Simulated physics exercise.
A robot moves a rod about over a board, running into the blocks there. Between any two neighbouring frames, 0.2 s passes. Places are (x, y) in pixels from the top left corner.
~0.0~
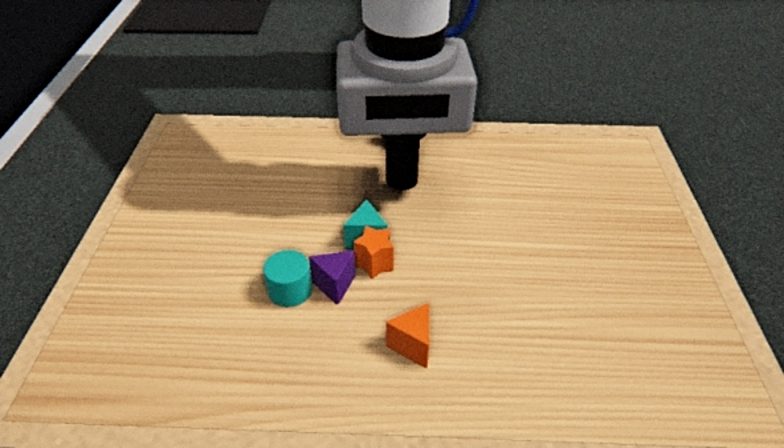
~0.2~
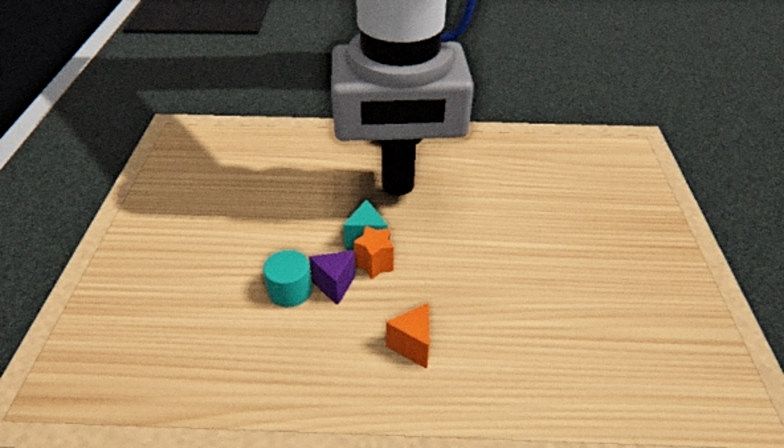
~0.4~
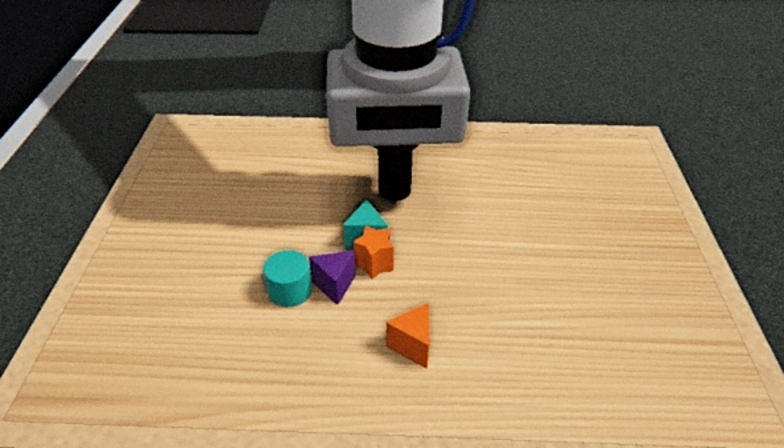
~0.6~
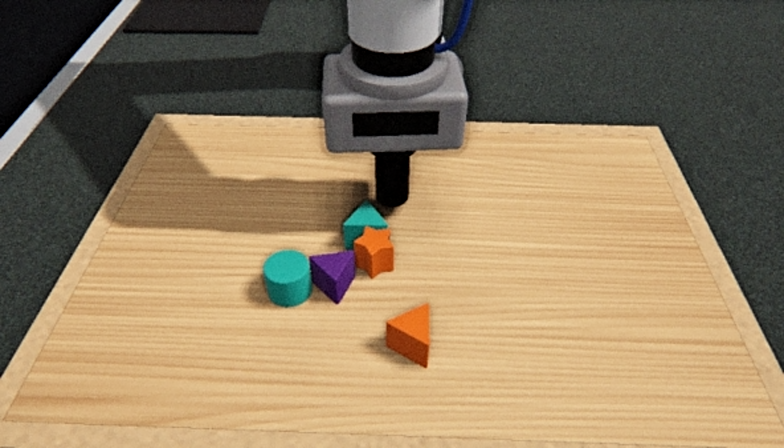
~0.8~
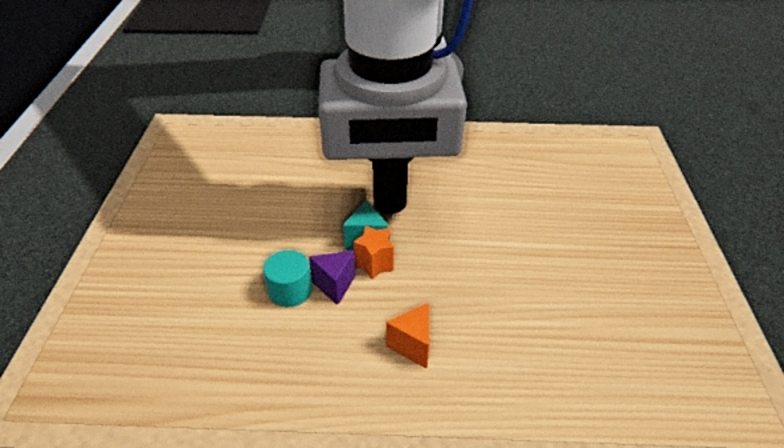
On a wooden board, a robot's dark rod crept a short way toward the viewer and slightly left, nearing a turquoise triangular block beside an orange star, while all five blocks stayed still.
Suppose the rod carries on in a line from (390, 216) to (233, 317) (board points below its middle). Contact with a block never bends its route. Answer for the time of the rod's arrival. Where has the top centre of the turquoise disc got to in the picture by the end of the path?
At (233, 327).
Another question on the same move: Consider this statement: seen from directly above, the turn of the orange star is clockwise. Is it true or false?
Verdict: False.
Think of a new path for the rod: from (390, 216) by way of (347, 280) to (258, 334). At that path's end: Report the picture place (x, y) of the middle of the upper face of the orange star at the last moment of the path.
In the picture, that point is around (375, 269).
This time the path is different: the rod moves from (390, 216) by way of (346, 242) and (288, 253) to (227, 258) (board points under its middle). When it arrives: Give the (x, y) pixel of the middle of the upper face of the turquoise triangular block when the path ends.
It comes to (325, 247).
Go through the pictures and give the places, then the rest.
The first frame shows tip of the rod at (402, 181), middles of tops, turquoise disc at (286, 265), purple triangular block at (333, 262), turquoise triangular block at (366, 216), orange star at (375, 239).
The second frame shows rod at (398, 186), nothing pushed.
The third frame shows rod at (395, 191), nothing pushed.
The fourth frame shows rod at (392, 197), nothing pushed.
The fifth frame shows rod at (390, 203), turquoise disc at (286, 265), purple triangular block at (333, 262), turquoise triangular block at (366, 216), orange star at (375, 239).
What follows on the original path. One third of the way, rod at (342, 233); purple triangular block at (329, 273), turned 20° clockwise; turquoise triangular block at (335, 244), turned 65° anticlockwise; orange star at (375, 246), turned 35° anticlockwise.
Two thirds of the way, rod at (289, 267); turquoise disc at (266, 285); purple triangular block at (326, 286), turned 40° clockwise; turquoise triangular block at (330, 261), turned 95° anticlockwise; orange star at (375, 246), turned 35° anticlockwise.
At the end, rod at (230, 304); turquoise disc at (233, 326); purple triangular block at (326, 286), turned 40° clockwise; turquoise triangular block at (330, 261), turned 95° anticlockwise; orange star at (375, 246), turned 35° anticlockwise.
